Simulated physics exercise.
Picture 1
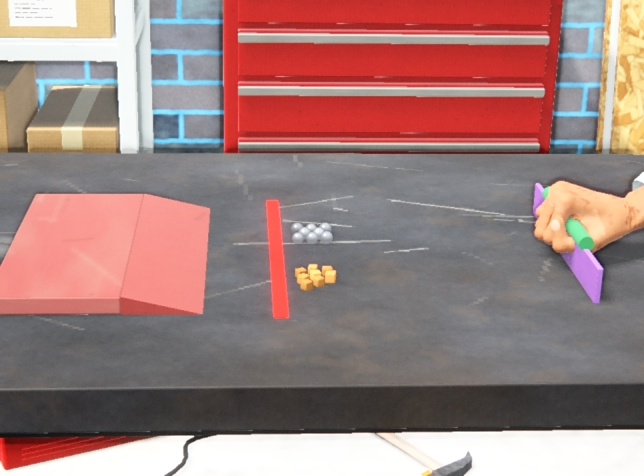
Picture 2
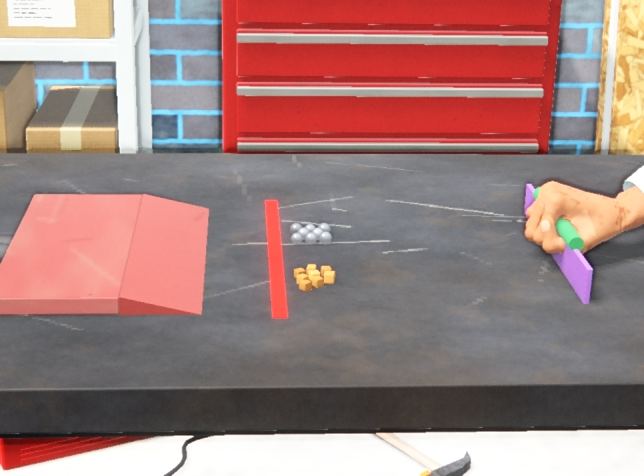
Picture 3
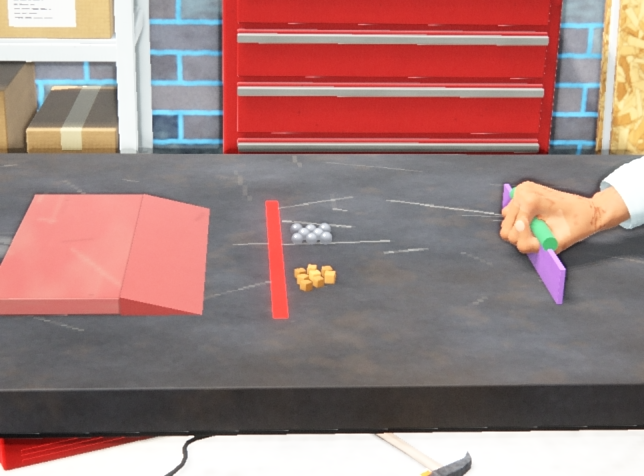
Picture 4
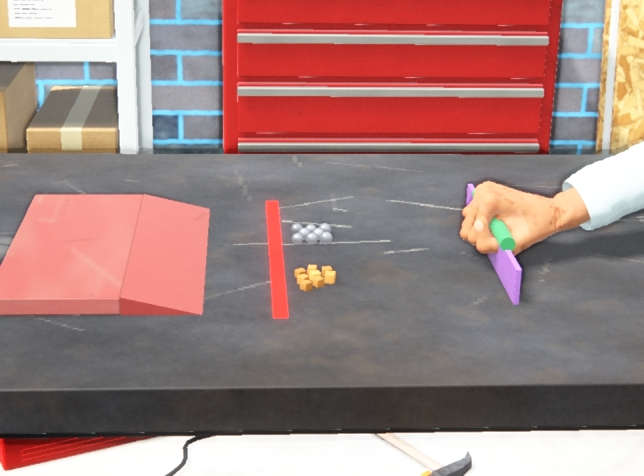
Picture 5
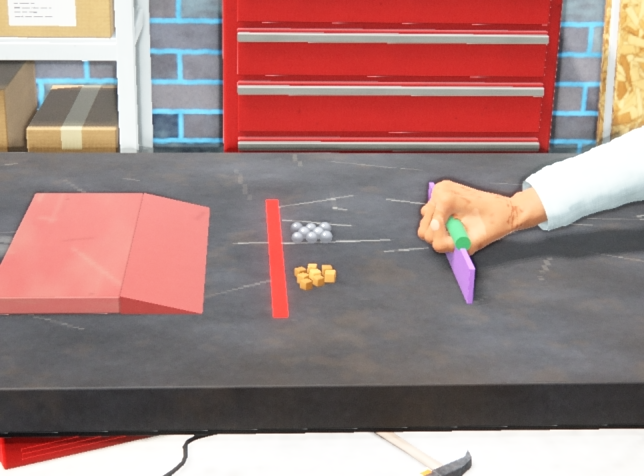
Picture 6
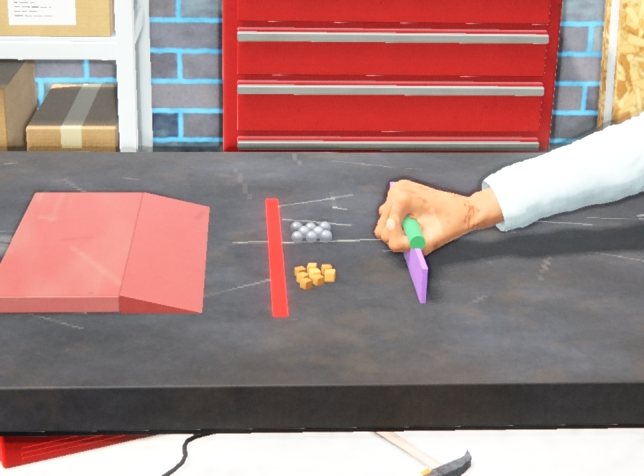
In this clip, a hand gripping a green-handled purple scraper slides it left across a dark workbench, nearing small groups of silver balls and brown cubes that stay still beside a red tape line and a low red ramp.
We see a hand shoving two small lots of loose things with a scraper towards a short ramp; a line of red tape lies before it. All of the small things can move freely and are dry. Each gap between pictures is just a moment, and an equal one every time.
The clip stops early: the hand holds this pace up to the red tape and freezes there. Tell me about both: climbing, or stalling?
The front batch never gets up; the back batch gets partly up.
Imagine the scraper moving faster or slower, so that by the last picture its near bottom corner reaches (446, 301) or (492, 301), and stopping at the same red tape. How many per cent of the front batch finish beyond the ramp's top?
About 0 % the first time, about 0 % the second.
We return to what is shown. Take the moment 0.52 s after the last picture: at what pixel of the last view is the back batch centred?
Centre estimate, last view: Approx. (92, 216).
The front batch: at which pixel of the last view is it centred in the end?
It ends up roughly at pixel (207, 275).
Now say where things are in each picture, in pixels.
In the first picture, scraper at (594, 278), at rest; red tape at (273, 206); top of the ramp at (122, 289); front batch at (316, 275), a few brown sugar cubes; back batch at (319, 234), a few steel balls.
In the second picture, scraper at (584, 278); back batch at (318, 234).
In the third picture, scraper at (557, 279); front batch at (315, 276).
In the fourth picture, scraper at (514, 279); back batch at (318, 234).
In the fifth picture, scraper at (468, 278); front batch at (315, 275).
In the sixth picture, scraper at (422, 278); red tape at (272, 204); top of the ramp at (122, 288); front batch at (315, 274); back batch at (318, 232).
Then, 0.11 s after the last picture, scraper still moving, near (326, 221); front batch all short of the ramp; back batch all short of the ramp.
Then, 0.24 s after the last picture, scraper stopped at the red tape; front batch all short of the ramp; back batch about a quarter on the ramp, most short of the ramp.
Then, 0.52 s after the last picture, scraper stopped at the red tape; front batch about a third on the ramp, about two thirds short of the ramp; back batch all past the top.
By the end, scraper stopped at the red tape; front batch none past the top, about a quarter on the ramp, most short of the ramp; back batch all past the top.
